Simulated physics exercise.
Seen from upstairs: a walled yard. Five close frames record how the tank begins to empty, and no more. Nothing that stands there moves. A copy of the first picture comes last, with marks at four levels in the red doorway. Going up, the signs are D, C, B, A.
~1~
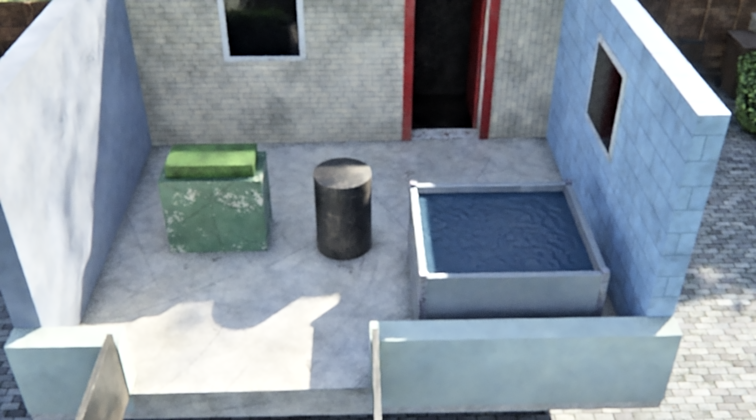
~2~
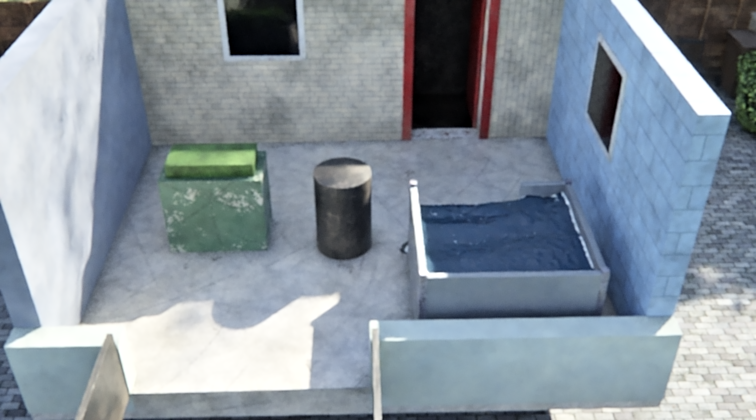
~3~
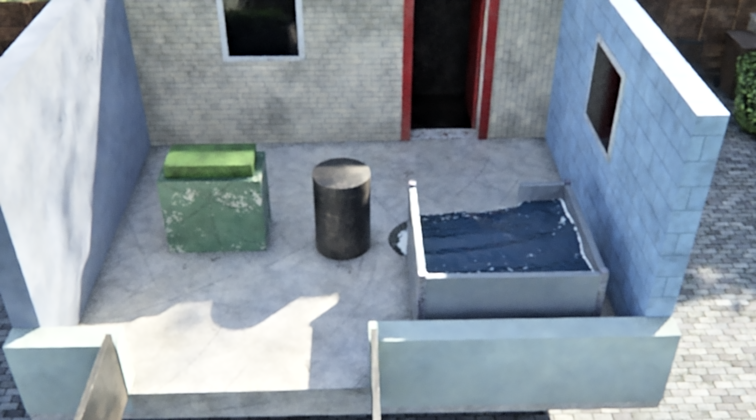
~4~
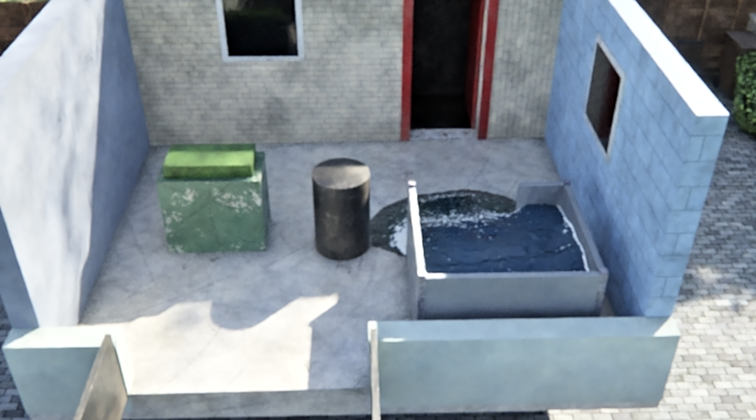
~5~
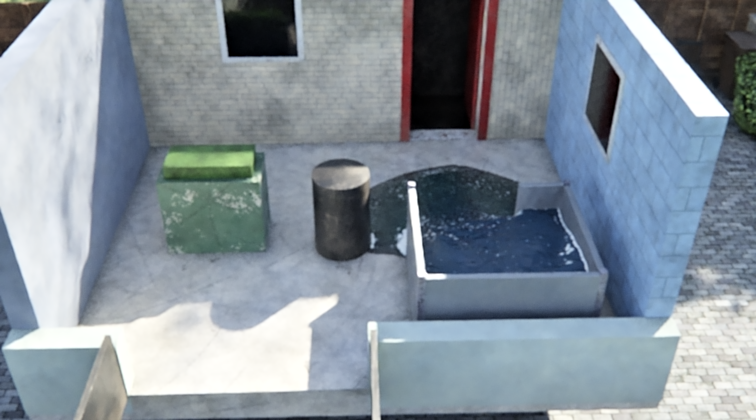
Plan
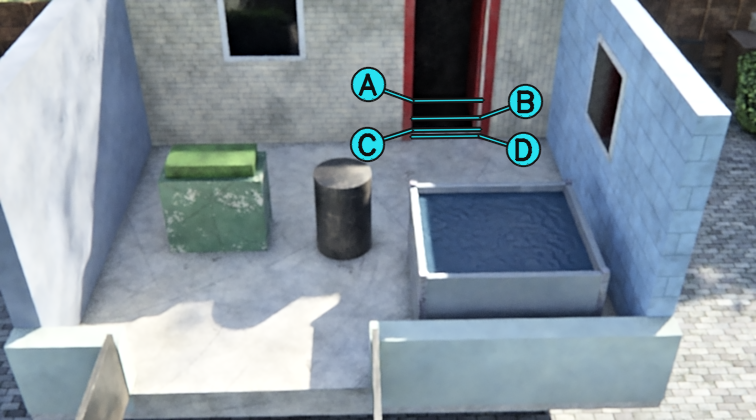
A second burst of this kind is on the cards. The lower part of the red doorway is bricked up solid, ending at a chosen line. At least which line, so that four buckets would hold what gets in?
B is the one.
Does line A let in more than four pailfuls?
No, not at all.
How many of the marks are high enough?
Two.
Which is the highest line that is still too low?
C it is.
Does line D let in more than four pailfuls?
Yes.
On the marked copy, A at (447, 100); B at (446, 118); C at (446, 129); D at (445, 136); from the bottom up D, C, B, A.
If A is chosen, nothing gets over.
If B is chosen, a bucket or two gets in.
If C is chosen, some 20 bucketfuls get in.
If D is chosen, dozens of bucketfuls pour in.
